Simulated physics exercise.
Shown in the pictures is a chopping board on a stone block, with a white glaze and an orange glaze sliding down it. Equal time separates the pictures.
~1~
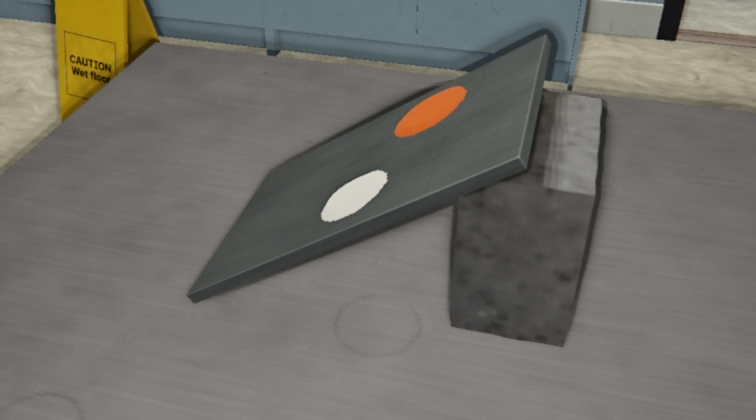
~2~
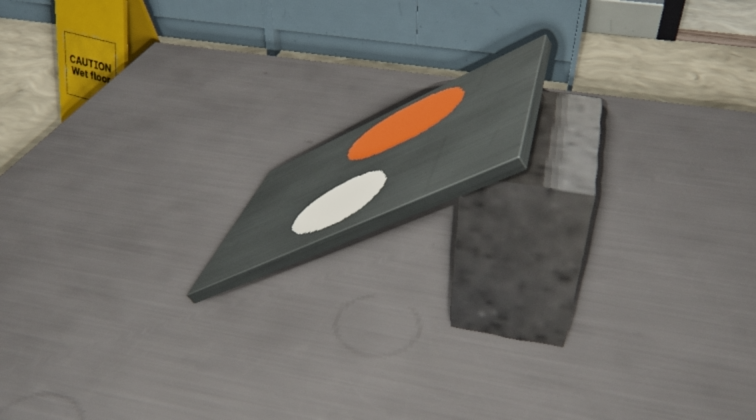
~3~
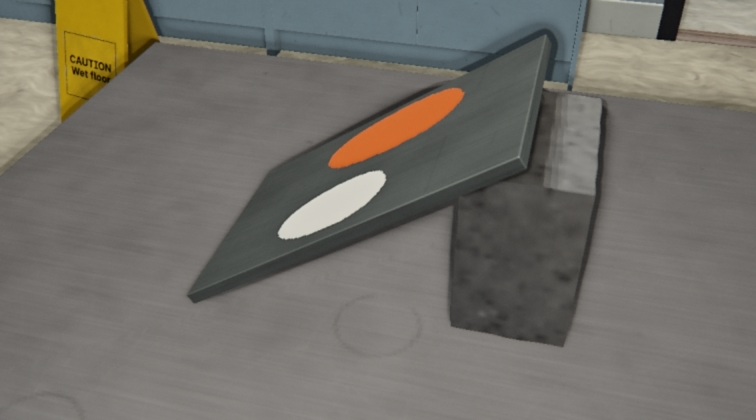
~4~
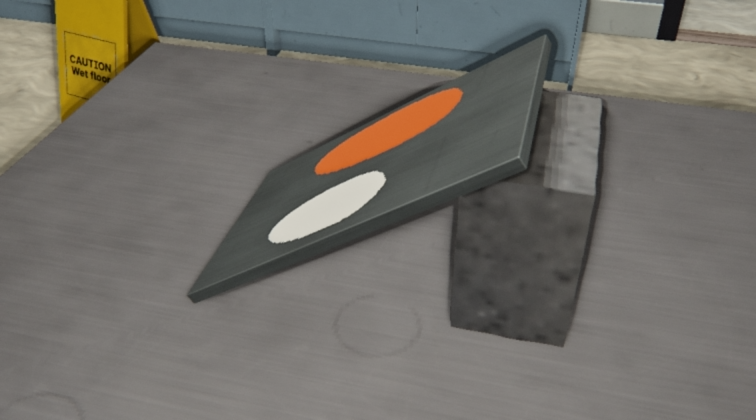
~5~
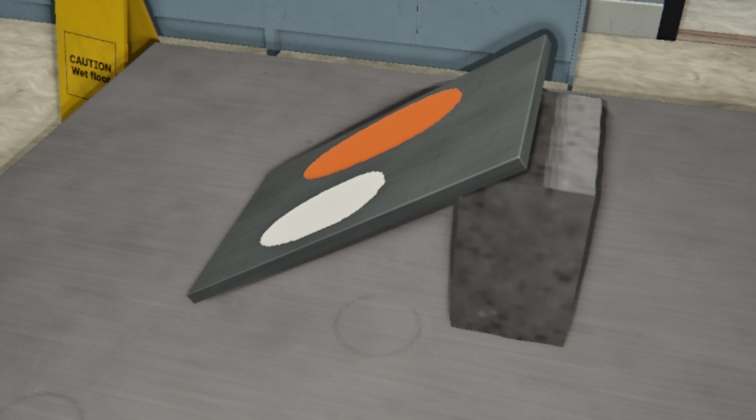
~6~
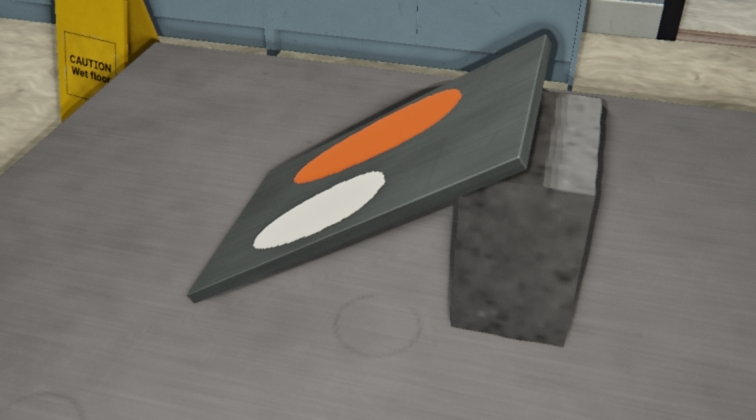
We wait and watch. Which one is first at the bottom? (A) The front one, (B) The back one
The answer is B.
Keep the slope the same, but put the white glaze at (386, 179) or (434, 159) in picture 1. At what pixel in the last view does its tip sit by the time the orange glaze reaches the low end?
Its tip would sit near (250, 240) in the first try and at (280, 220) in the second.
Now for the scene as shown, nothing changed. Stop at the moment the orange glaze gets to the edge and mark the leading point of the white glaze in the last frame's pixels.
(229, 249).
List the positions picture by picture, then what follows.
In the first picture, tip of the white glaze half way down; tip of the orange glaze (404, 122) half way down.
In the second picture, tip of the white glaze (303, 216) three quarters of the way down; tip of the orange glaze half way down.
In the third picture, tip of the white glaze three quarters of the way down; tip of the orange glaze (338, 155) three quarters of the way down.
In the fourth picture, tip of the white glaze (279, 227) three quarters of the way down; tip of the orange glaze three quarters of the way down.
In the fifth picture, tip of the white glaze three quarters of the way down; tip of the orange glaze (312, 166) three quarters of the way down.
In the sixth picture, tip of the white glaze (262, 235) three quarters of the way down; tip of the orange glaze three quarters of the way down.
Next, the white glaze is close to the edge; the orange glaze is close to the edge.
Finally, the white glaze is close to the edge; the orange glaze is at the low edge.
